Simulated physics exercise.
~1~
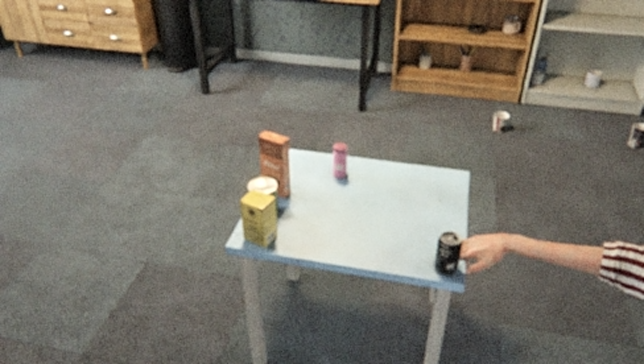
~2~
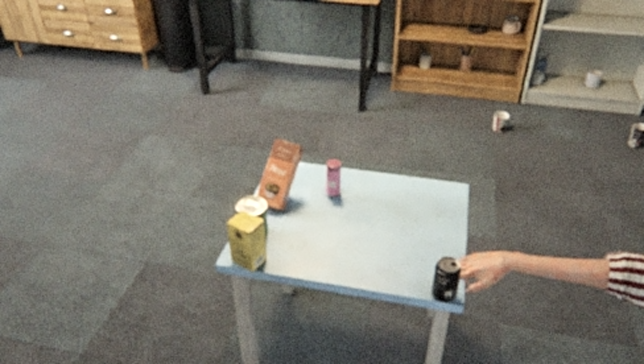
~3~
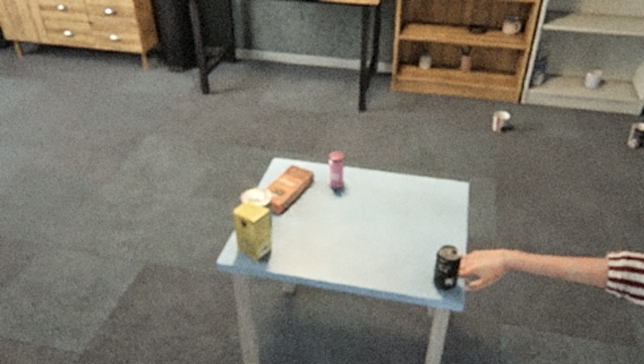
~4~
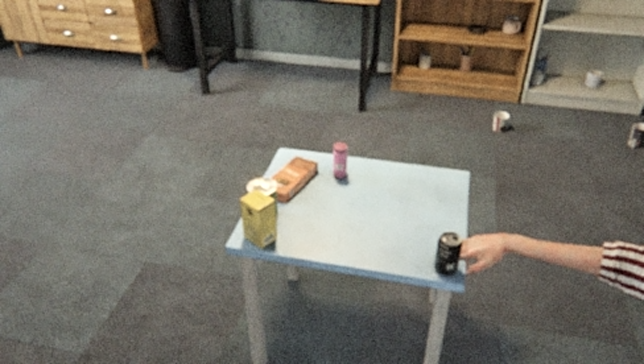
A hand at the black can shifts the table, and the orange packet topples over.
